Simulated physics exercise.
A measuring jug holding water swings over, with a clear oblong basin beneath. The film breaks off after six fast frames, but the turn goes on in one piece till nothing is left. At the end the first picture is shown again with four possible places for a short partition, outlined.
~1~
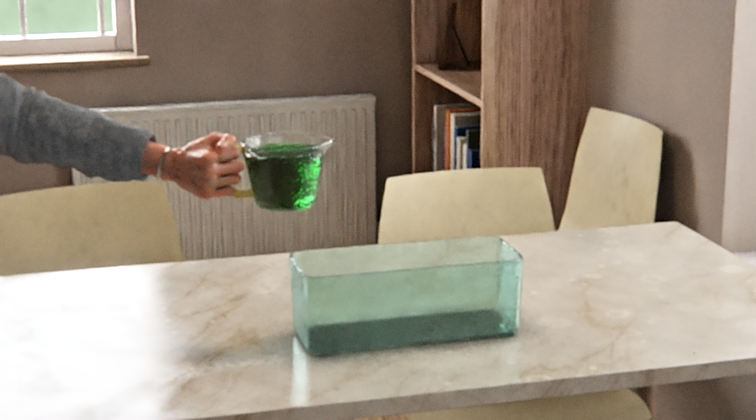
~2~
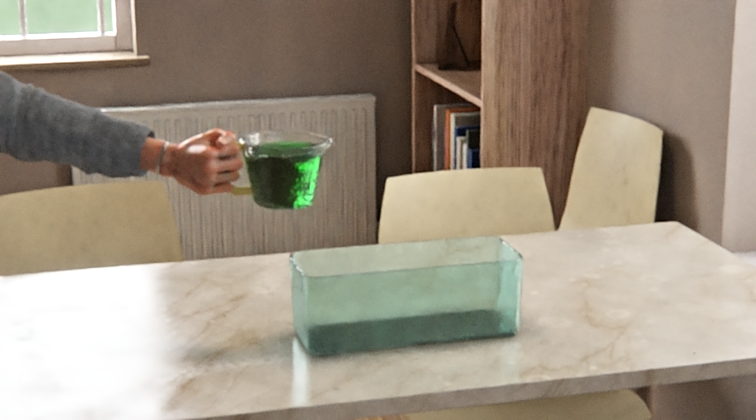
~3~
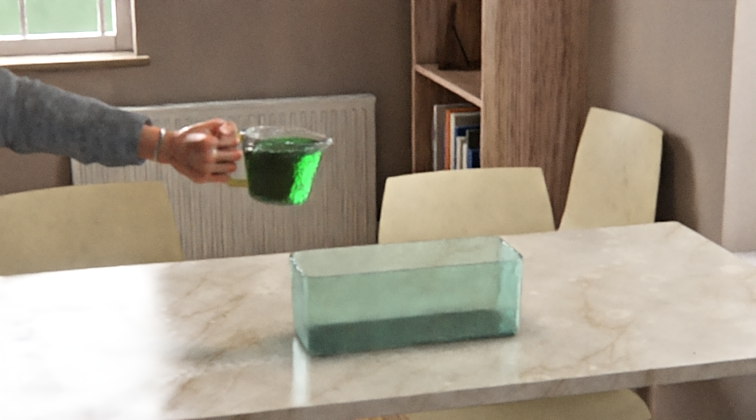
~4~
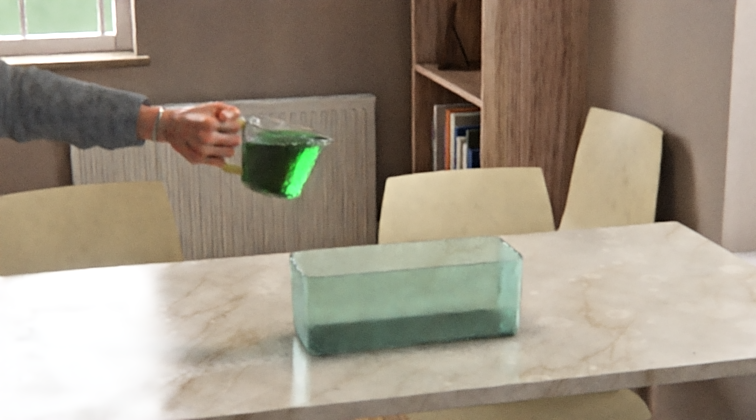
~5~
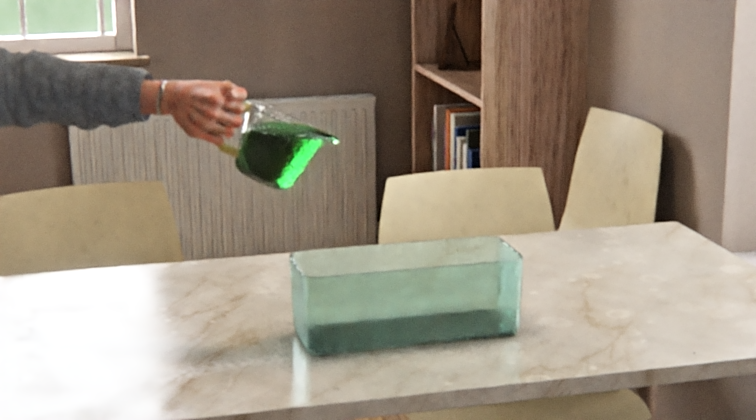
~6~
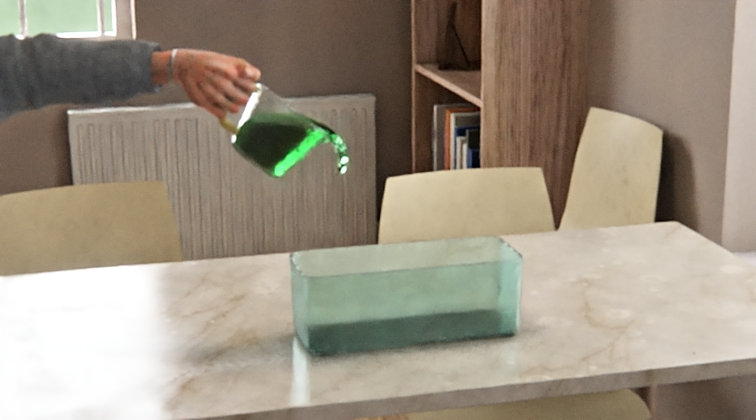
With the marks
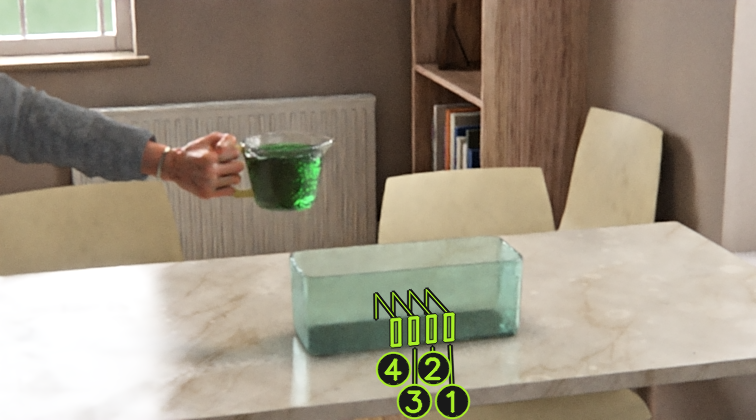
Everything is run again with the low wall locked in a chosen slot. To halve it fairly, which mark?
2 beats the others.
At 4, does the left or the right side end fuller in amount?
More ends on the right.
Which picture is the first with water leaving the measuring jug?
In picture 5.
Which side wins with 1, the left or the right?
The left side.
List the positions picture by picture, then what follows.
The first picture shows upright, lip at (333, 140); basin from (306, 354) to (519, 333); nothing has left yet.
The second picture shows upright, lip at (333, 140); nothing has left yet.
The third picture shows tipped about 7°, lip at (333, 140); nothing has left yet.
The fourth picture shows tipped about 15°, lip at (333, 140); nothing has left yet.
The fifth picture shows tipped about 26°, lip at (332, 140); water is over the lip, down to (332, 140).
The sixth picture shows tipped about 39°, lip at (332, 140); water is over the lip, down to (342, 169).
In lime, 1 at (450, 345); 2 at (432, 347); 3 at (414, 349); 4 at (397, 351).
Choosing 1, about 85 % ends left of the wall and 8 % right of it; 7 % is lost outside.
Choosing 2, about 53 % ends left of the wall and 44 % right of it; 3 % is lost outside.
Choosing 3, about 16 % ends left of the wall and 82 % right of it.
Choosing 4, about 8 % ends left of the wall and 89 % right of it; 3 % is lost outside.
